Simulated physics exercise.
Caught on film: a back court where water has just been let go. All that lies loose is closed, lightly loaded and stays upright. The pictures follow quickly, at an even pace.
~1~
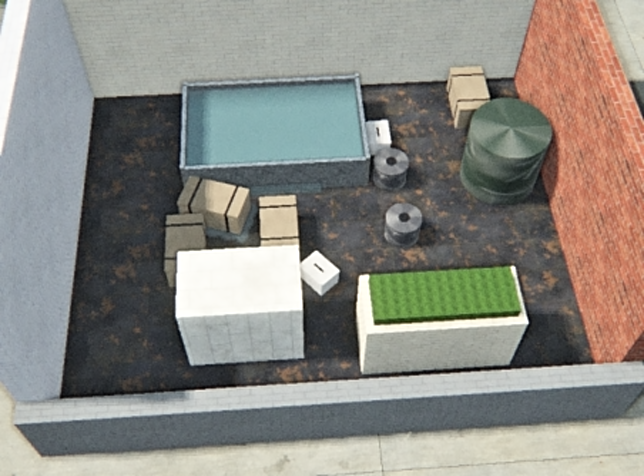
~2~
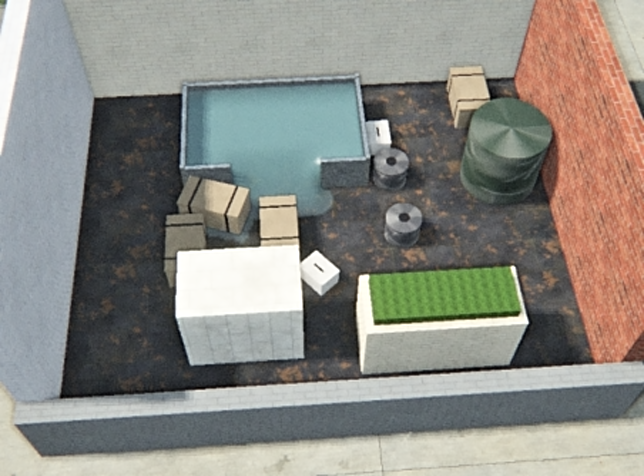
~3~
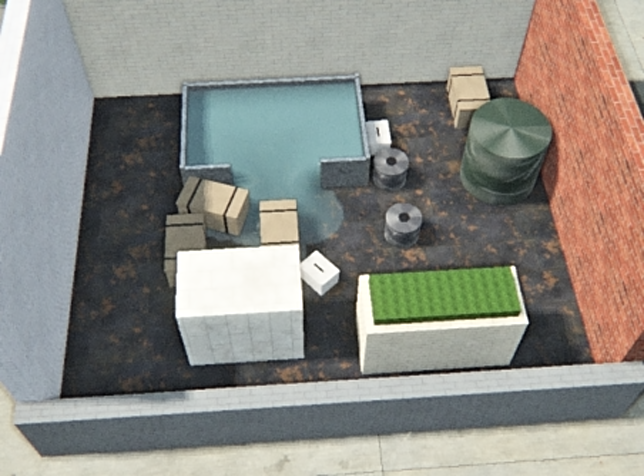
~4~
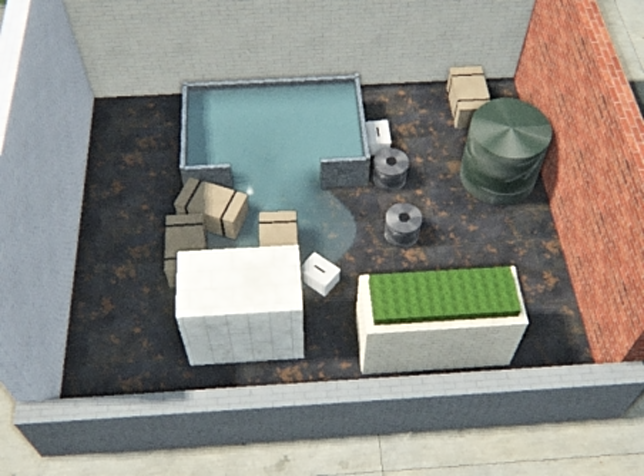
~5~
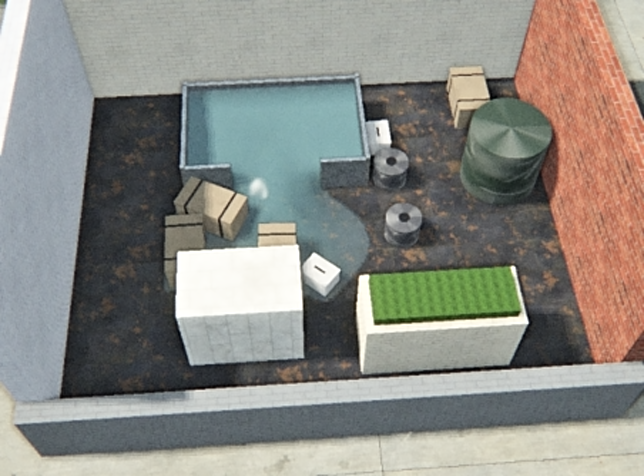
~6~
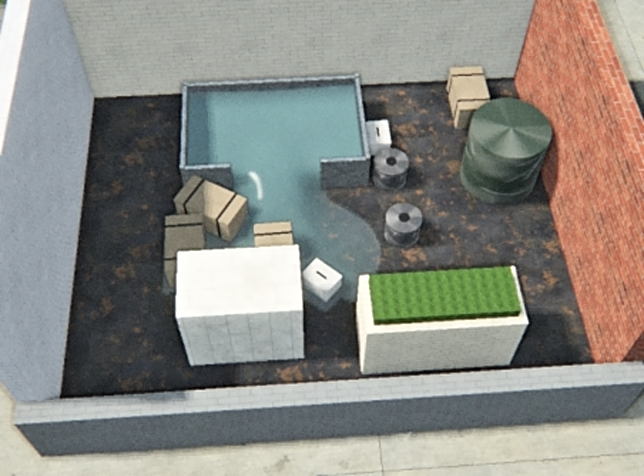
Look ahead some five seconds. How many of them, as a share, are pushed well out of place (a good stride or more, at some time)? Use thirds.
That comes to one to two thirds.
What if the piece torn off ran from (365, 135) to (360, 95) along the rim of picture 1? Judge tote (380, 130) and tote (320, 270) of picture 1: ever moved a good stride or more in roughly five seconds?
As listed: Yes, less than that.
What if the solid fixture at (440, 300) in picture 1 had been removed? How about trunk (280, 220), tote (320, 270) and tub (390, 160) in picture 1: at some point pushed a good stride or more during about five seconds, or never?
As listed: Yes, moved that far, not that far.
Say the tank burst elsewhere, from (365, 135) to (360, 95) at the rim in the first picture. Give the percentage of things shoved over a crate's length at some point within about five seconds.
Near 20 in a hundred.
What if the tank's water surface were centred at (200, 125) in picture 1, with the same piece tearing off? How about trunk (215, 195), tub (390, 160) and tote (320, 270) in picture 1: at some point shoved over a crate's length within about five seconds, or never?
As listed: Moved that far, short of that, yes.
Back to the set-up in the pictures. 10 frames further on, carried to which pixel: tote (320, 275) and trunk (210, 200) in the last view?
Close to (322, 383) and (173, 208).
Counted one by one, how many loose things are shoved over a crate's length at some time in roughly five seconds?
I count 4.
A moment on, 1 of 8 are well off their spots; 1 afloat.
Next, 3 of 8 are well off their spots; 2 afloat.
Later, 4 of 8 are well off their spots; 1 afloat.
In the end, 4 of 8 are well off their spots, and 4 have been at some point; 3 afloat.
